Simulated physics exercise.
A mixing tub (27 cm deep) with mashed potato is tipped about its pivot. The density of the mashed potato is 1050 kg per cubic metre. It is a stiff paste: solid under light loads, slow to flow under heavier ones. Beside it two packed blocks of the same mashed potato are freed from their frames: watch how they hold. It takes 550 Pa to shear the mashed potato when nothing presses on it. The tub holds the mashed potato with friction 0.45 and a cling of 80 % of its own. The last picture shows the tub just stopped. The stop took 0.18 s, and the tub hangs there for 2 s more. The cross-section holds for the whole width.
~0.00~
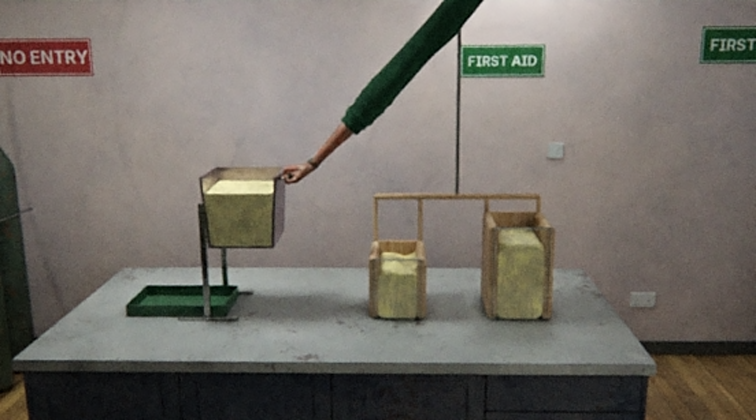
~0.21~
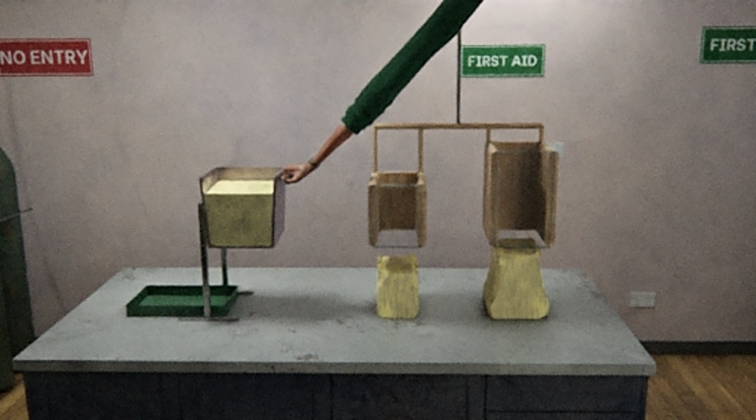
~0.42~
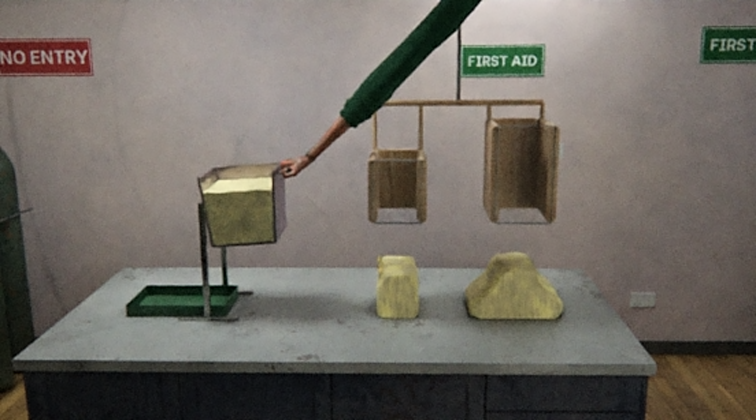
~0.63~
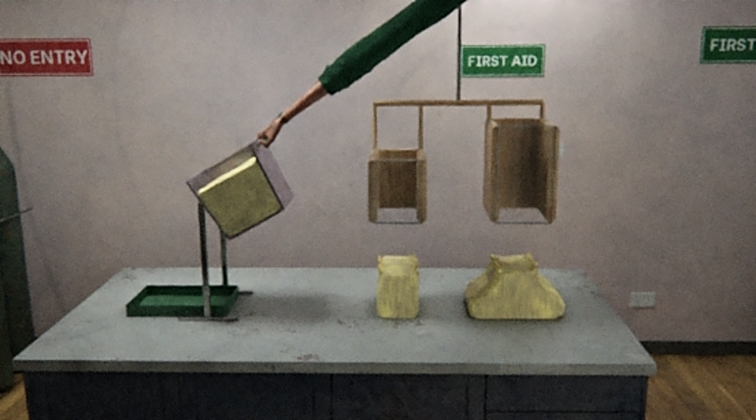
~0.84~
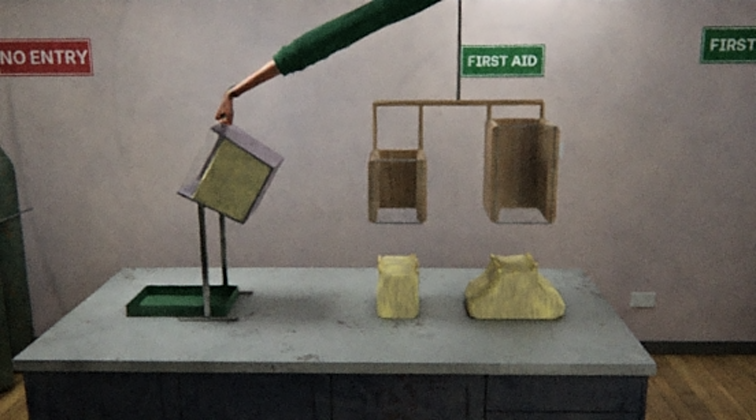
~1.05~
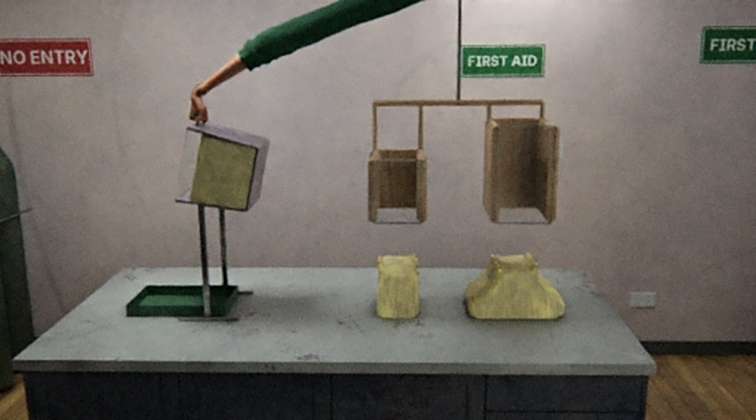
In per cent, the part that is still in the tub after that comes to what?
Close to 100 per cent.
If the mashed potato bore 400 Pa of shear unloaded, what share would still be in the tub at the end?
It would be near 80 %.
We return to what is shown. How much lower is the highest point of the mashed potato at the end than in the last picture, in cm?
Roughly 2 cm.
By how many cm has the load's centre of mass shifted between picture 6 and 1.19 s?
About 1 cm.
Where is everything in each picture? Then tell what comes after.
In the first frame, handle-side rim at (274, 178), tilt 0 degrees; top of the mashed potato at (219, 193); blocks stand 20 cm, 31 cm (left to right).
In the second frame, handle-side rim at (274, 178), tilt 0 degrees; top of the mashed potato at (219, 193); blocks stand 20 cm, 27 cm (left to right).
In the third frame, handle-side rim at (271, 173), tilt 4 degrees; top of the mashed potato at (265, 189); blocks stand 20 cm, 20 cm (left to right).
In the fourth frame, handle-side rim at (249, 146), tilt 30 degrees; top of the mashed potato at (253, 162); blocks stand 19 cm, 20 cm (left to right).
In the fifth frame, handle-side rim at (210, 129), tilt 60 degrees; top of the mashed potato at (226, 141); blocks stand 19 cm, 20 cm (left to right).
In the sixth frame, handle-side rim at (187, 129), tilt 77 degrees; top of the mashed potato at (205, 138); blocks stand 19 cm, 20 cm (left to right).
After 1.19 s, the tub is at 77 degrees and holds 100 %.
After 1.36 s, the tub is at 77 degrees and holds 100 %.
After 1.53 s, the tub is at 77 degrees and holds 100 %.
After 1.70 s, the tub is at 77 degrees and holds 100 %.
After 3.05 s, at the end, the tub is at 77 degrees and holds 100 %.
